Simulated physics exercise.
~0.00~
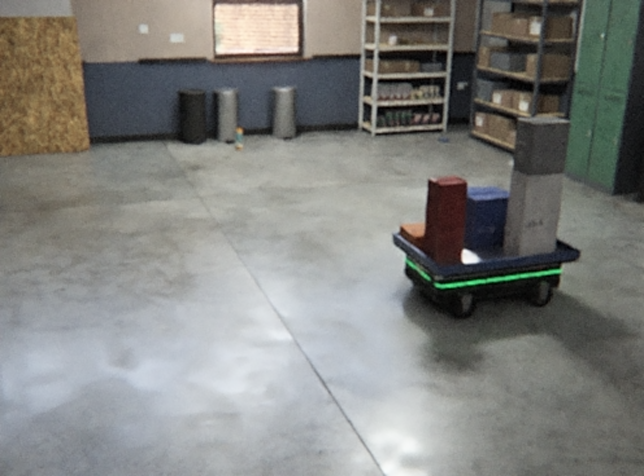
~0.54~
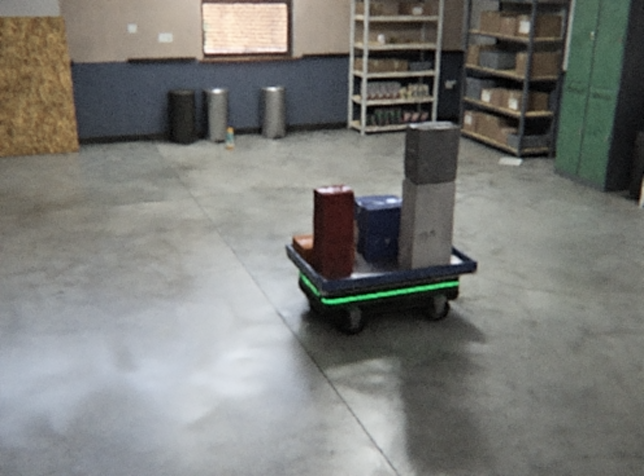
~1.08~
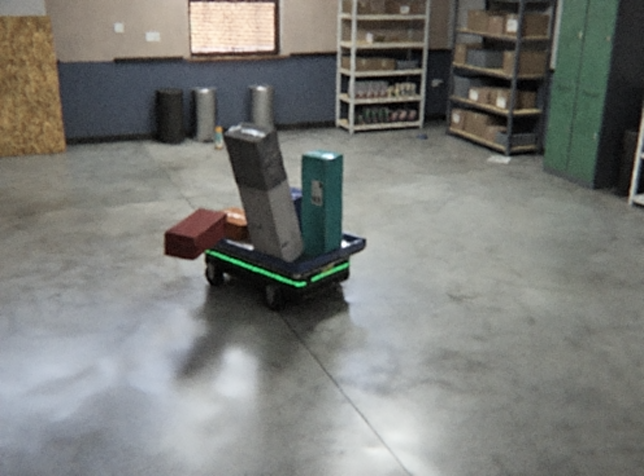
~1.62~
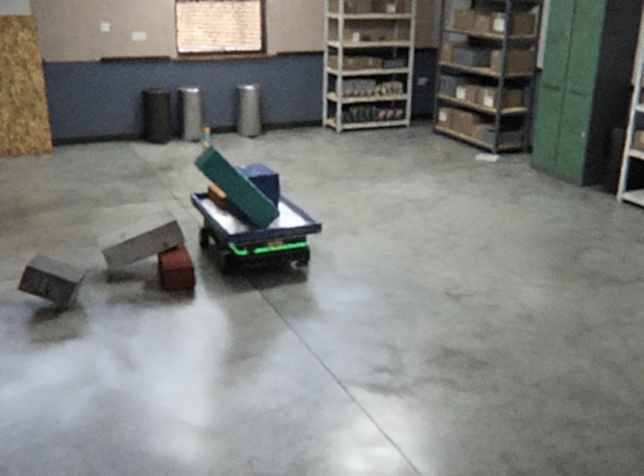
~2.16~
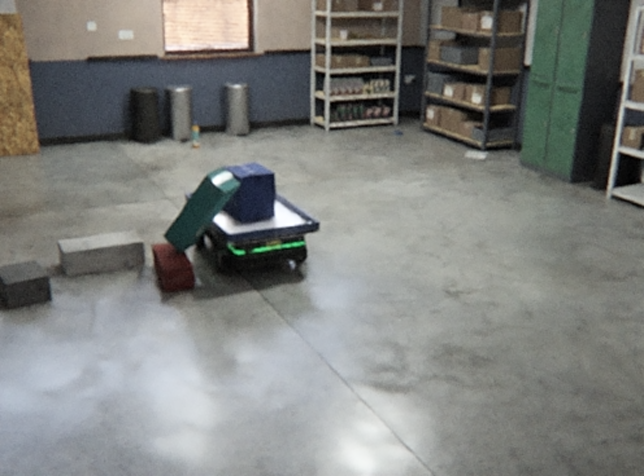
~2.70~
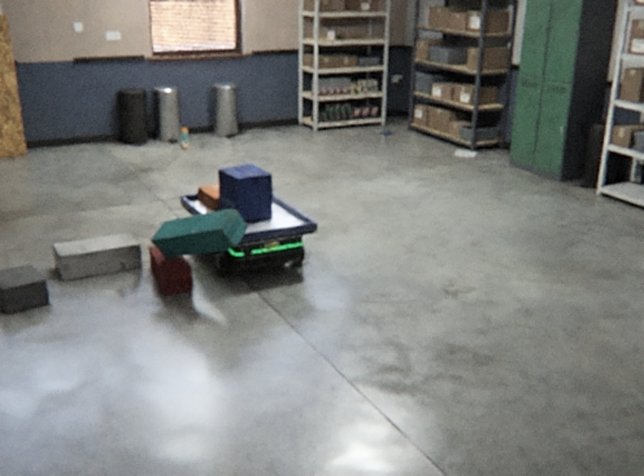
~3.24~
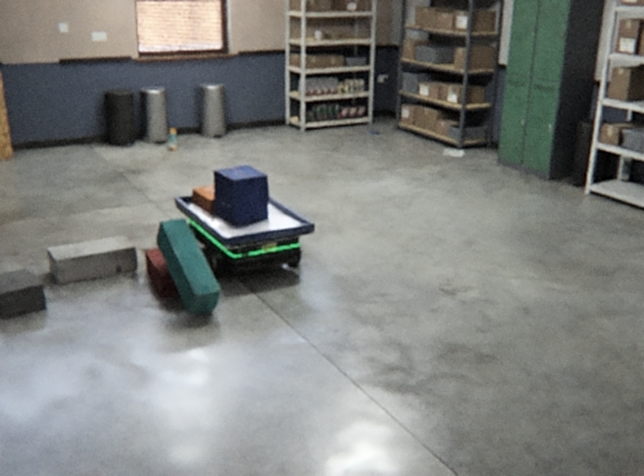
A robot cart turns sharply and stops as four of its boxes topple onto the floor.
